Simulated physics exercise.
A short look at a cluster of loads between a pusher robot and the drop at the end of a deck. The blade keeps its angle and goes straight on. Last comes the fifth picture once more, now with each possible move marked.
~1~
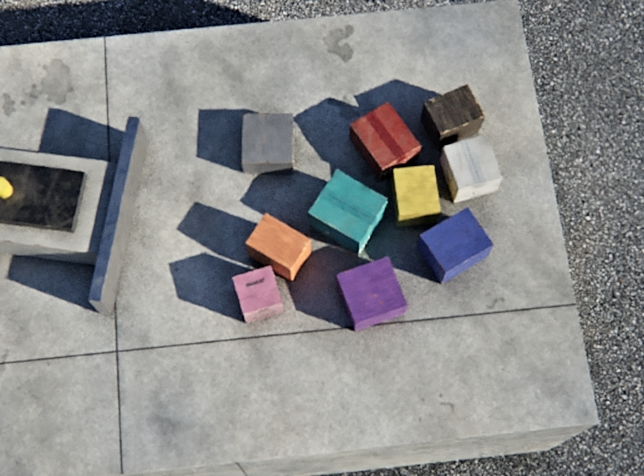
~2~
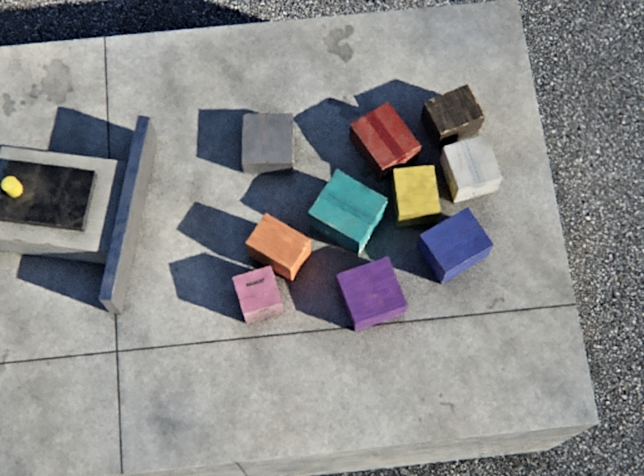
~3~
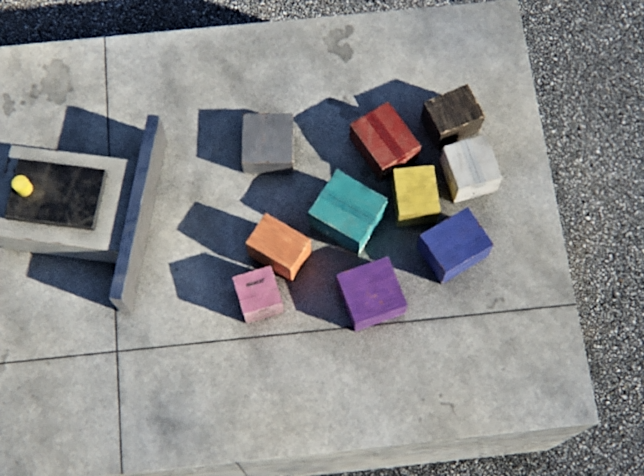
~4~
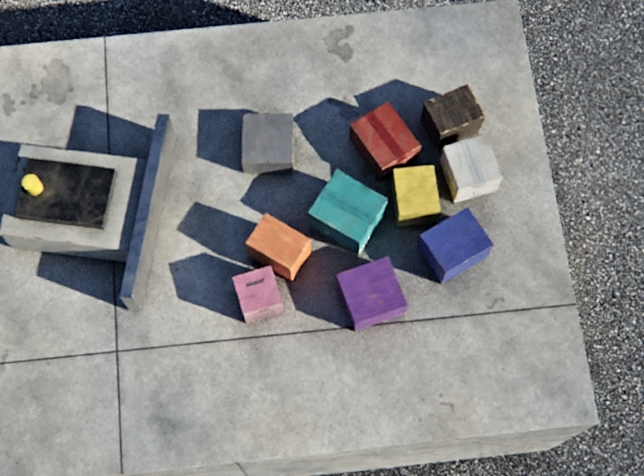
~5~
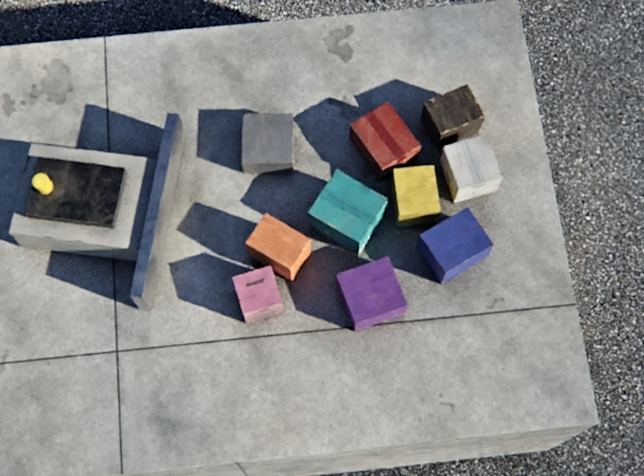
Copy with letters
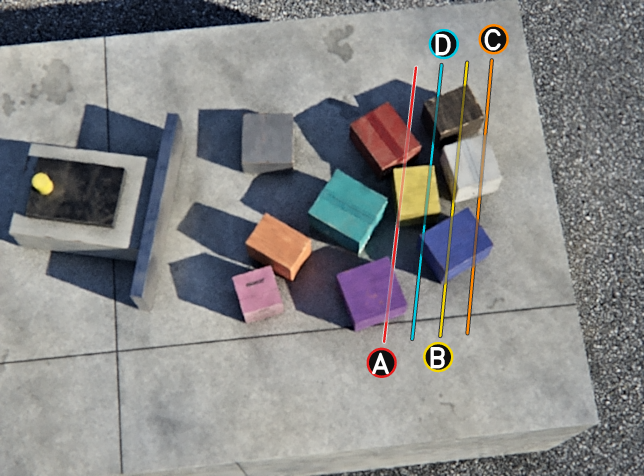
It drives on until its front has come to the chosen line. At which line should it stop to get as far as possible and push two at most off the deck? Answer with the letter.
Up to line B.
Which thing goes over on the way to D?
The white parcel goes over.
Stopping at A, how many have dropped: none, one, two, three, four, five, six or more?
By then, none.
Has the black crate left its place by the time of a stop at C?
Yes.
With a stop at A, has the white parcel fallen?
No.
On the marked copy, A at (401, 198); B at (455, 193); C at (480, 191); D at (428, 196).
With B. Early on, robot (193, 182); pink box (277, 301); grey crate (308, 142).
Further on, robot (301, 172); black crate (499, 106); white parcel (503, 171).
At the end, robot (382, 164); white parcel over the edge; black crate (533, 92); one fallen.
As for the rest, A is within the limit but short; C drops four; D is within the limit but short.
